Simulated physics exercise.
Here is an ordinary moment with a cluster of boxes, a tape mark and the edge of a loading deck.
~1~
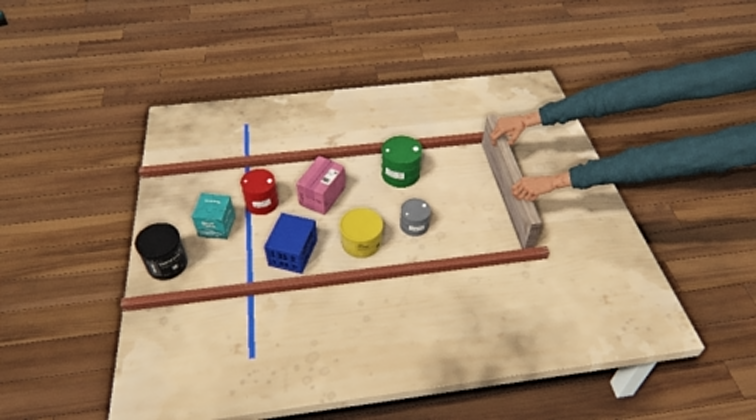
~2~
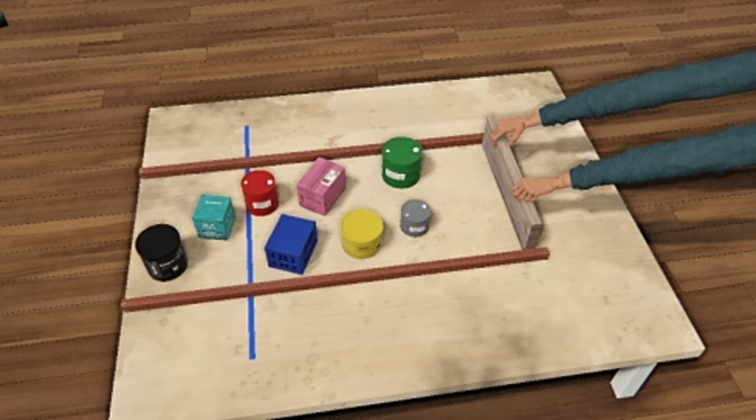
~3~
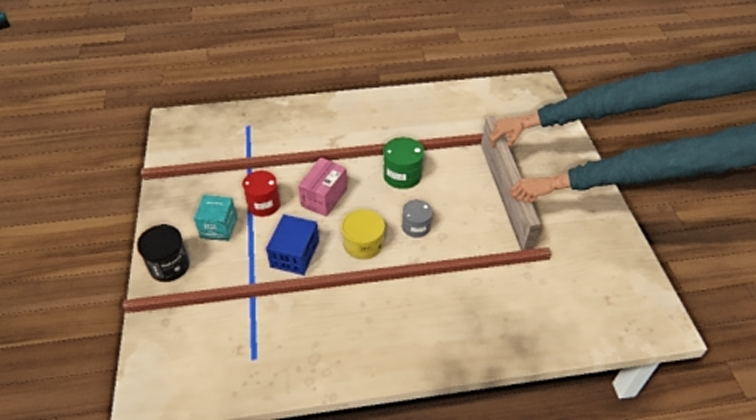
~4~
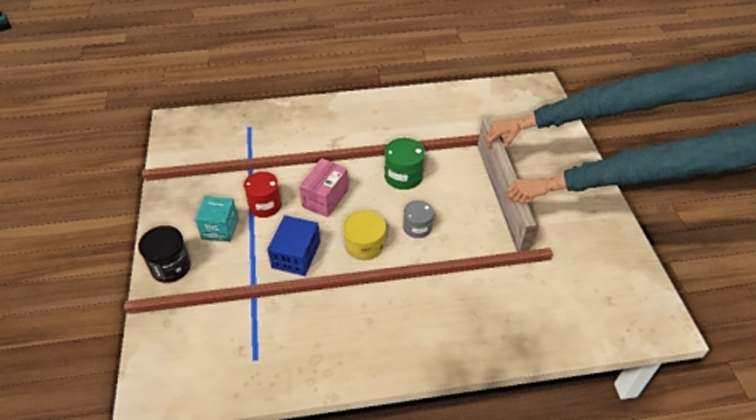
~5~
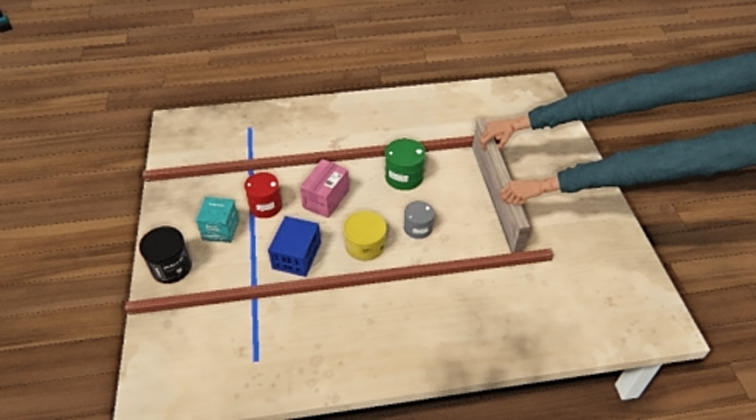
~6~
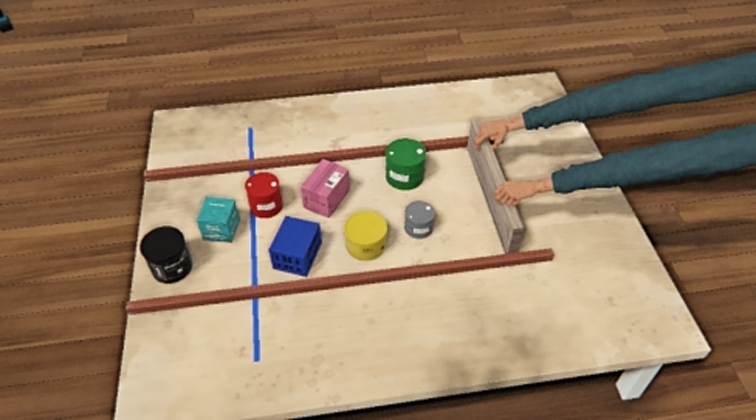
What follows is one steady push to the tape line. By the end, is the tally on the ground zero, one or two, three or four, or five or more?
The drop will claim none of them.
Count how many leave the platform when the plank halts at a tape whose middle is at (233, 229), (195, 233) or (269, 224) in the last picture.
So, reaching the ground: 0, then 2, then 0.
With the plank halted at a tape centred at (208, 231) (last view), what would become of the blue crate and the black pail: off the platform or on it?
The blue crate stays put and the black pail is gone.
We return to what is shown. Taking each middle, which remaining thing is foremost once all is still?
That is the black pail.
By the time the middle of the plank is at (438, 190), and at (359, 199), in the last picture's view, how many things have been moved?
0 by the first point, 5 by the second.
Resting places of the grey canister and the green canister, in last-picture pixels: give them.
Grey canister at about (237, 239), green canister at about (229, 181).
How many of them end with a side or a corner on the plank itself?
I count 3 of them.
Soon after, none off yet; black pail at rest near (167, 255); turquoise box at rest near (219, 220); red canister at rest near (264, 195).
At rest, the number that fall off is zero.
